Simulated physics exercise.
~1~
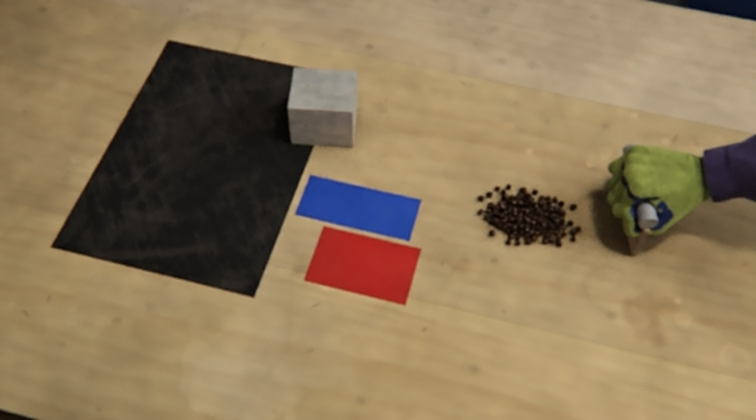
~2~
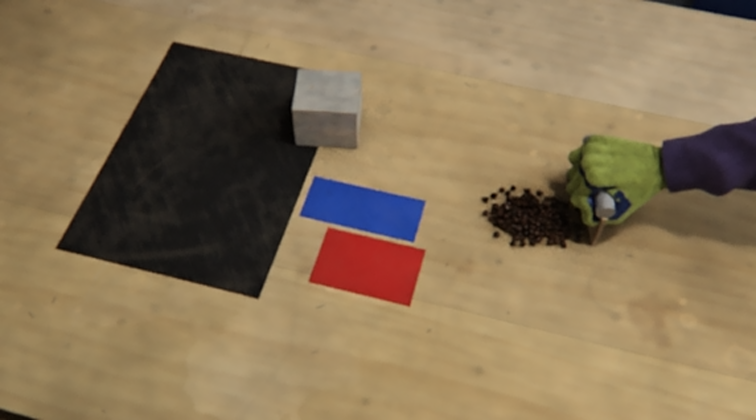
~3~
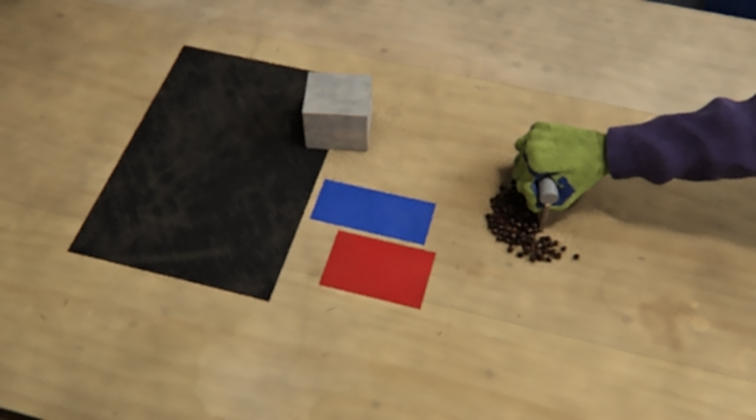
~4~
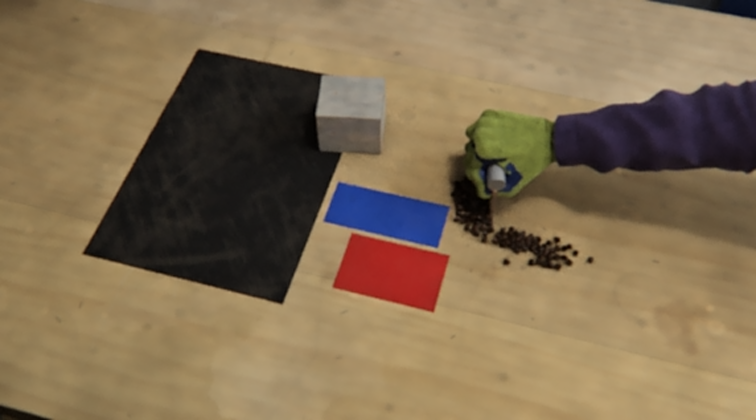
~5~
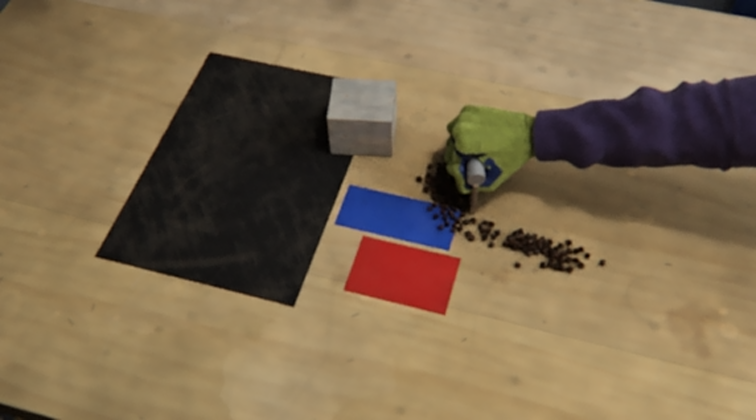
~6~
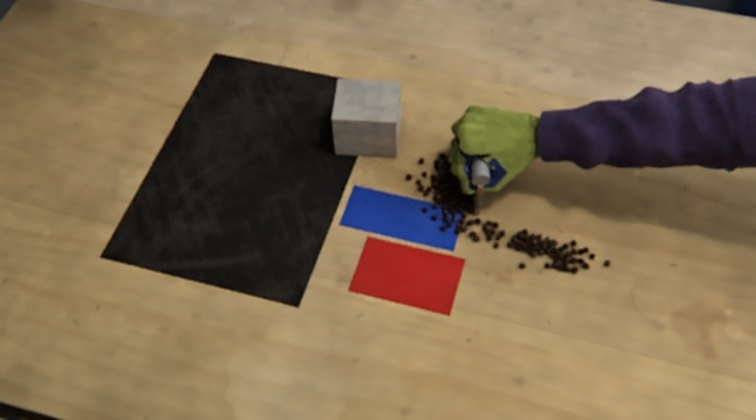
A gloved hand sweeps dark beans left with a scraper, leaving some touching the blue mat.
